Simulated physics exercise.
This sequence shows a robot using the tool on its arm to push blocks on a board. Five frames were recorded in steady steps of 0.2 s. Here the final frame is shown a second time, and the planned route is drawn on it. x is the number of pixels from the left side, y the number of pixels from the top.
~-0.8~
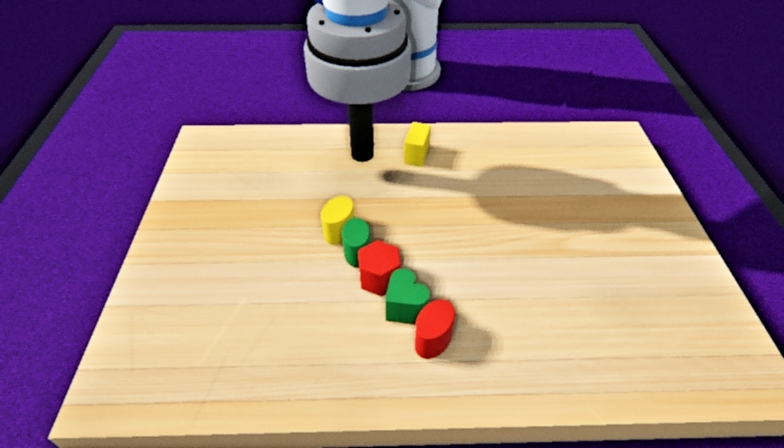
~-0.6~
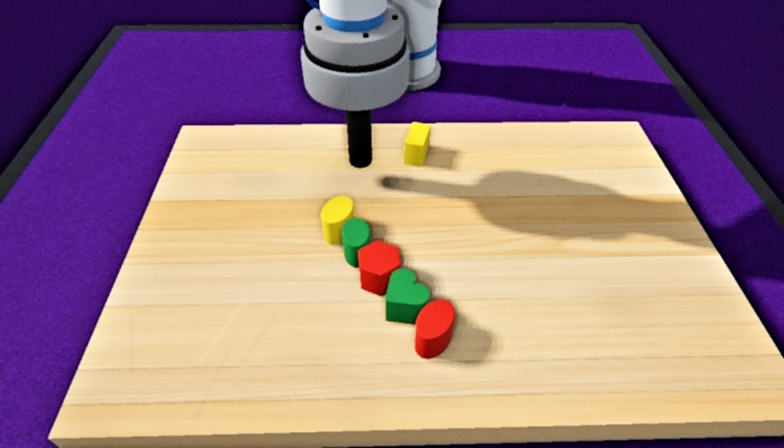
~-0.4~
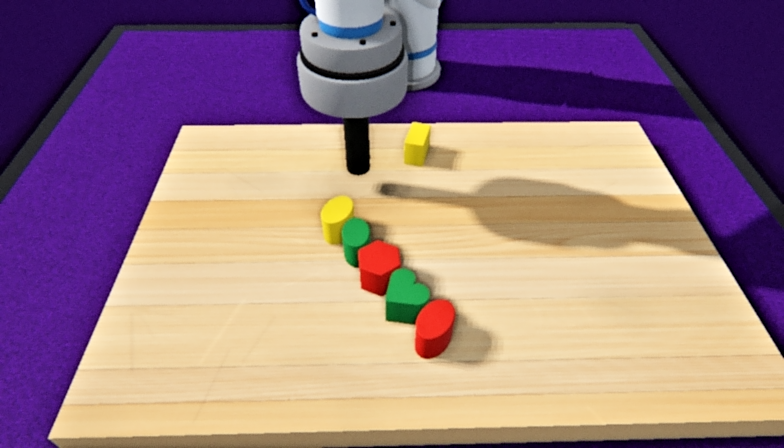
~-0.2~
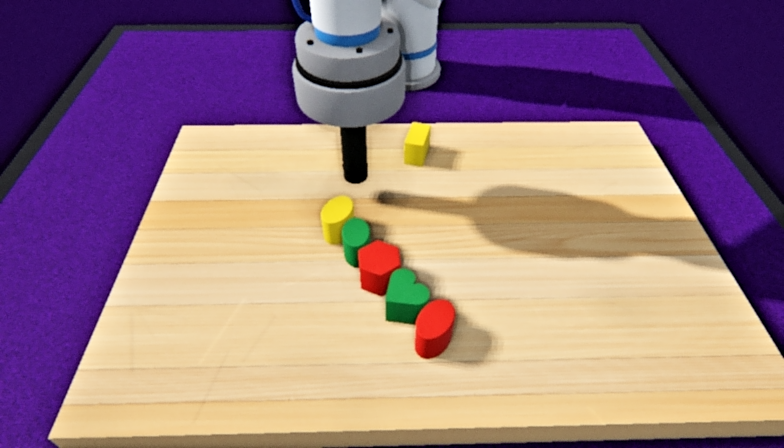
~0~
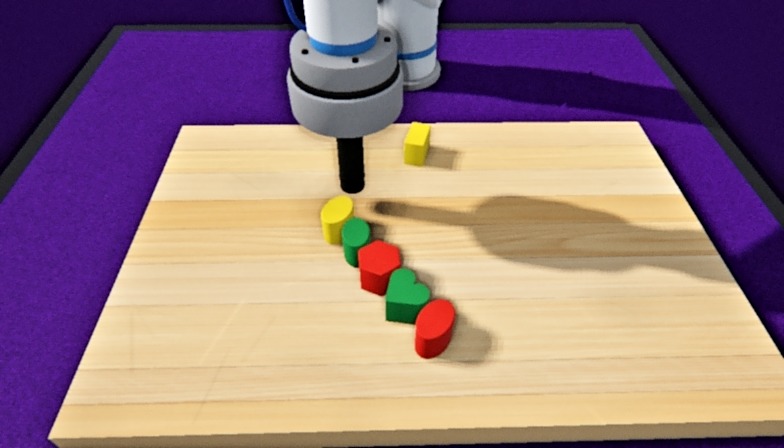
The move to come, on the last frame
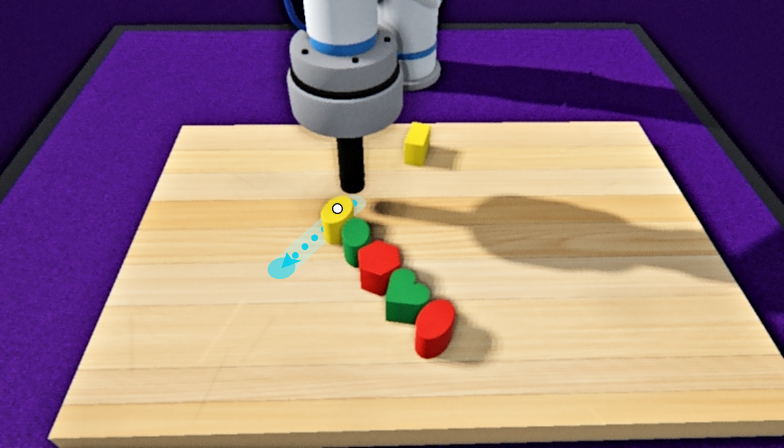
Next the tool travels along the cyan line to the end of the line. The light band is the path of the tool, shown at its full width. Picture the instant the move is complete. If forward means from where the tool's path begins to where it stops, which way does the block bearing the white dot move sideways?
It's pushed left.
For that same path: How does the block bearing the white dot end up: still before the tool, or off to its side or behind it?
My answer is that the block bearing the white dot has slipped off.
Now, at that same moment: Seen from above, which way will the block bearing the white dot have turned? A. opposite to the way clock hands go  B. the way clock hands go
A
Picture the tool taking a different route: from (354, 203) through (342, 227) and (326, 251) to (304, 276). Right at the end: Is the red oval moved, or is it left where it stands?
Well, the red oval holds its place.
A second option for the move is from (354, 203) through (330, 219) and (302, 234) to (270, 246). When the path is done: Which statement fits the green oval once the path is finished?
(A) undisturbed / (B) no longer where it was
A
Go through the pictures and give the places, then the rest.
Lower end of the tool at (363, 156), tops of blocks, yellow oval at (337, 209), green oval at (356, 231), in the first frame.
Tool at (361, 162), blocks as before, in the second frame.
Tool at (358, 169), blocks as before, in the third frame.
Tool at (356, 177), blocks as before, in the fourth frame.
Tool at (353, 187), yellow oval at (337, 209), green oval at (356, 231), in the fifth frame.
The drawn path runs from (354, 203) to (282, 268); the dot is on the yellow oval.
On the path given first. One third of the way, tool at (329, 207); yellow oval at (327, 226), turned 25° anticlockwise.
Two thirds of the way, tool at (304, 228); yellow oval at (319, 244), turned 75° anticlockwise.
At the end, tool at (278, 252); yellow oval at (315, 250), turned 105° anticlockwise; green oval not moved.
